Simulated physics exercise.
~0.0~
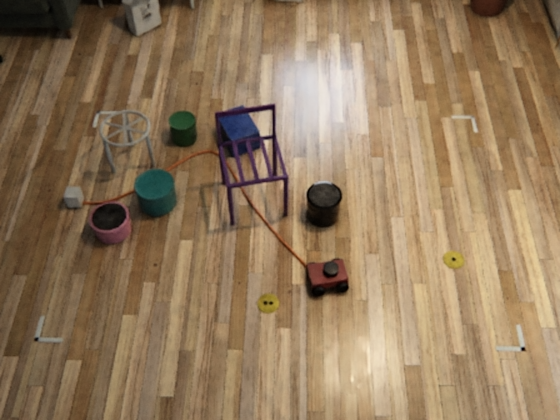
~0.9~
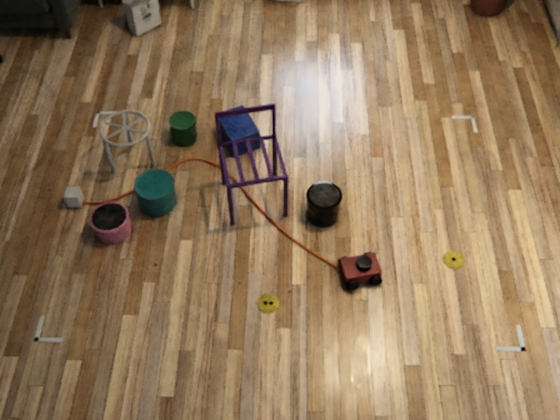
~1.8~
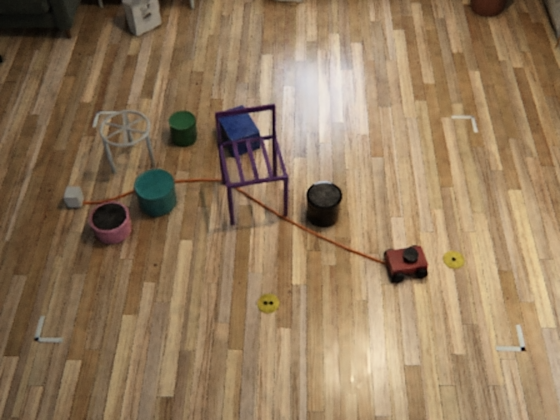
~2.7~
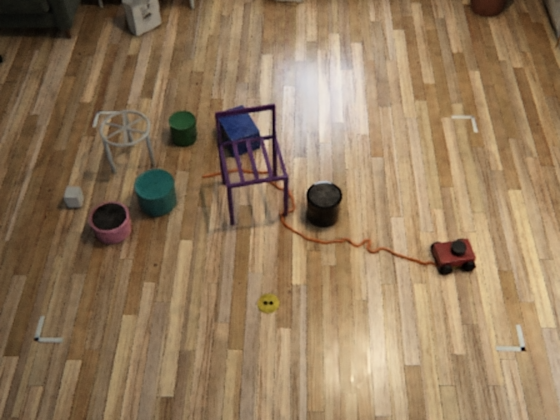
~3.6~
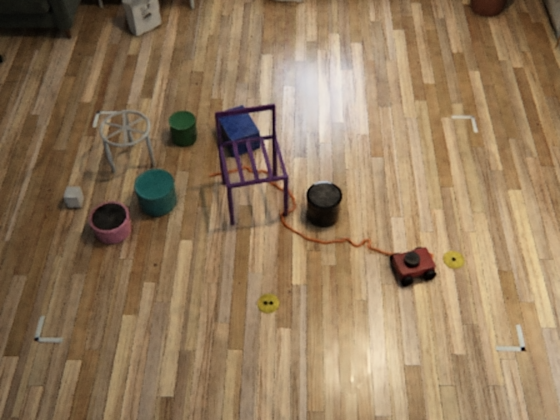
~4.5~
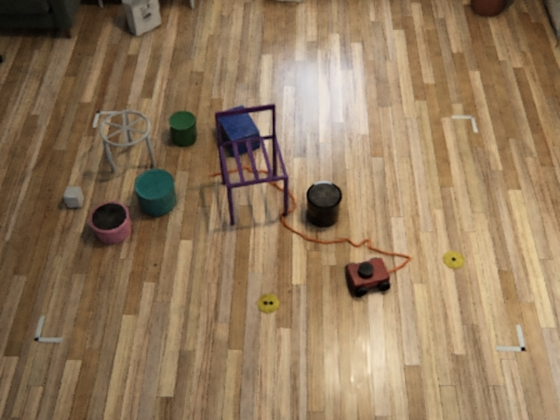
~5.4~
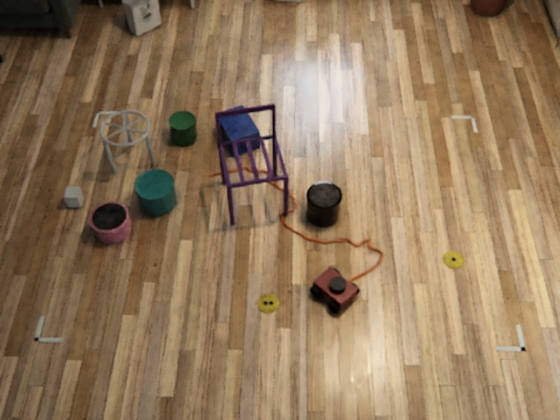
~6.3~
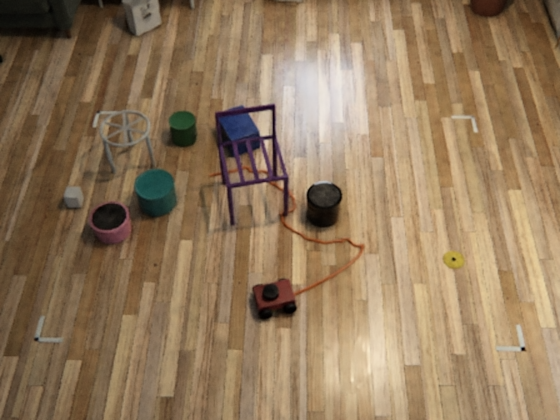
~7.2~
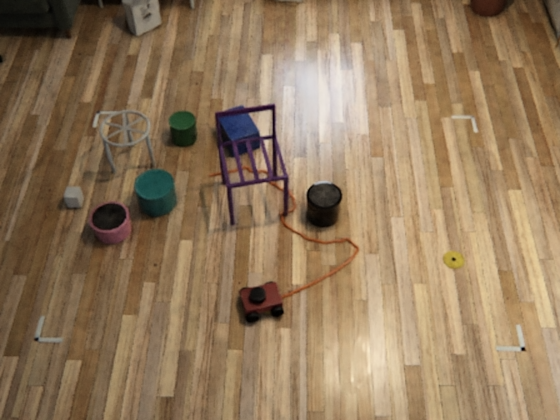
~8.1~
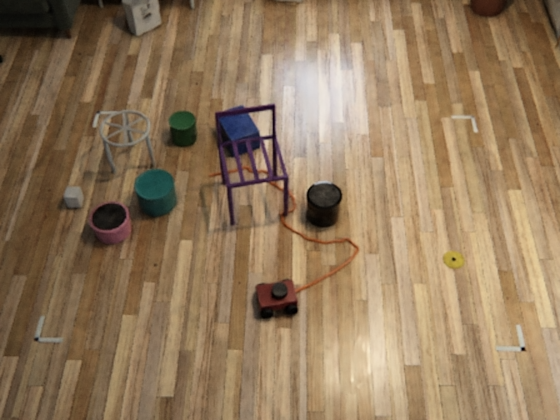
The clip shows a small red cart towing an orange lead rightward across a wooden floor, past a purple chair, bins and pots, until the lead pulls free of a white block; the cart then turns back left and stops near the front, lead still trailing.
